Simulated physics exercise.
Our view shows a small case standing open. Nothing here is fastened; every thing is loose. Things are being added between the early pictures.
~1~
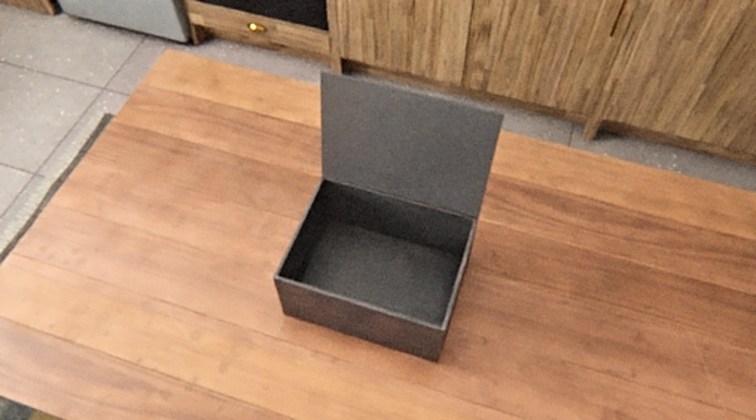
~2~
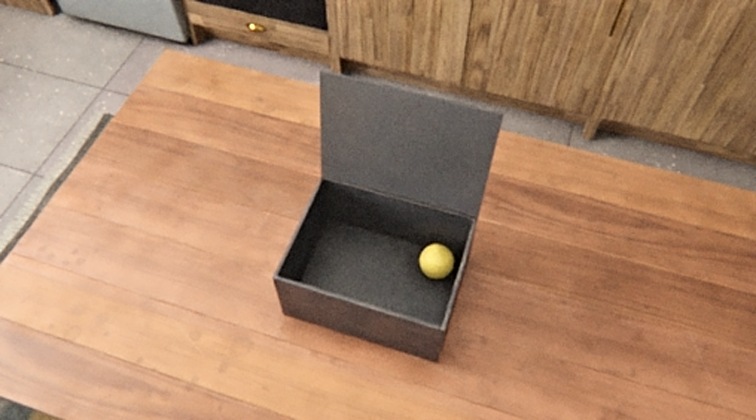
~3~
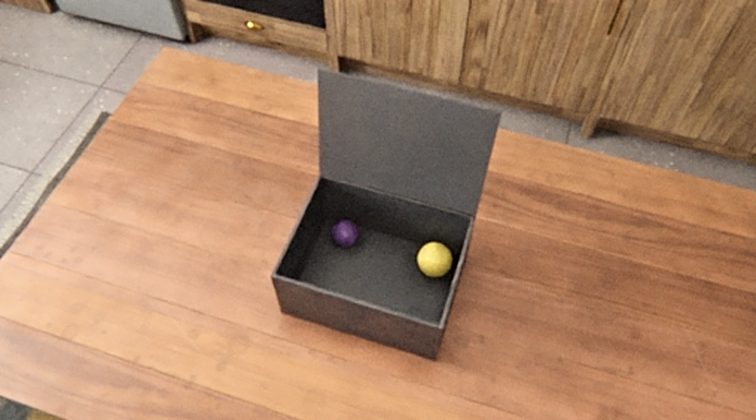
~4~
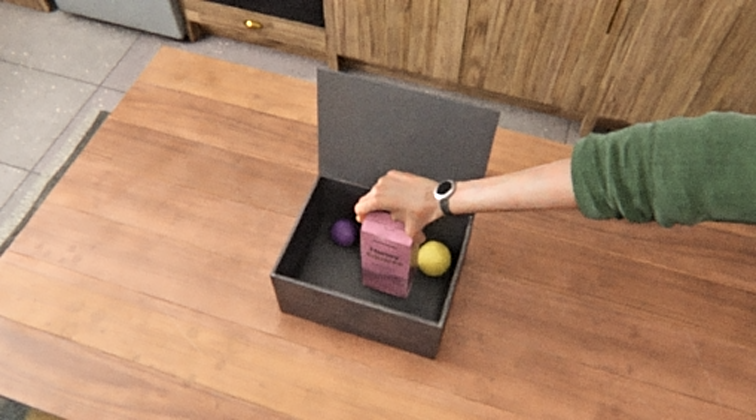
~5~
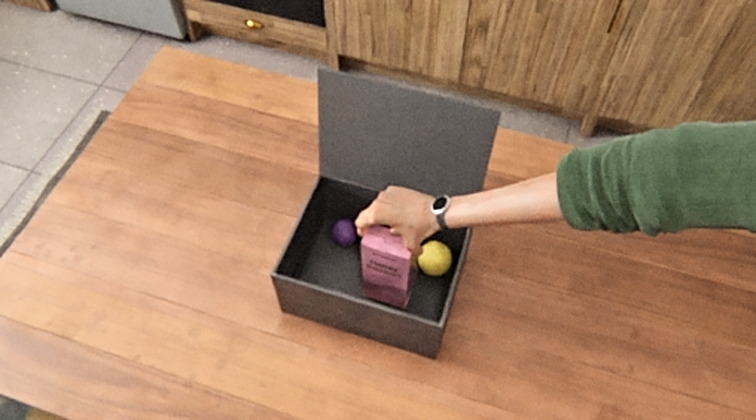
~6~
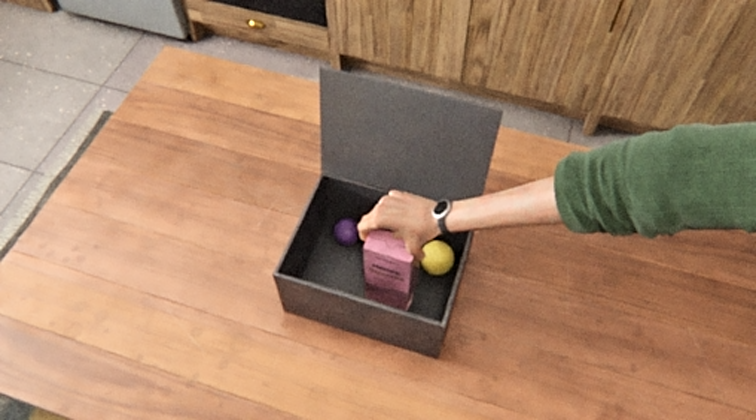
On a wooden table in a room with wooden cabinets and a tiled floor, seen from above at an angle, a dark case stands open. A yellow ball-like thing appears at its right, then a small purple round one at its left. A hand in a green sleeve and dark-banded watch holds a pink carton between them, lowering it slightly, while the view barely shifts.
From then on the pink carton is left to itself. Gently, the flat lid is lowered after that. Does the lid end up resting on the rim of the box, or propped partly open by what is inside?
It is propped partly open.
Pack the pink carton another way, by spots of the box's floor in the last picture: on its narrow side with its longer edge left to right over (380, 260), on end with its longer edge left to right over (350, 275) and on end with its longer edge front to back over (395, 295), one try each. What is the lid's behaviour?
The lid lowers completely the first try, is kept from lowering the second try and is kept from lowering the third try.
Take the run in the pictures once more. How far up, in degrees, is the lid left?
Measured angle - around 30°.
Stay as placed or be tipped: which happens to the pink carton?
By the end it has kept its angle.
Then, 1.30 s later than the last frame, lid 80° above the rim.
Then, 1.70 s later than the last frame, lid 42° above the rim.
When it is over, lid 28° above the rim; all 3 as before. End places, in pixels of the last picture, pink carton near (392, 266).
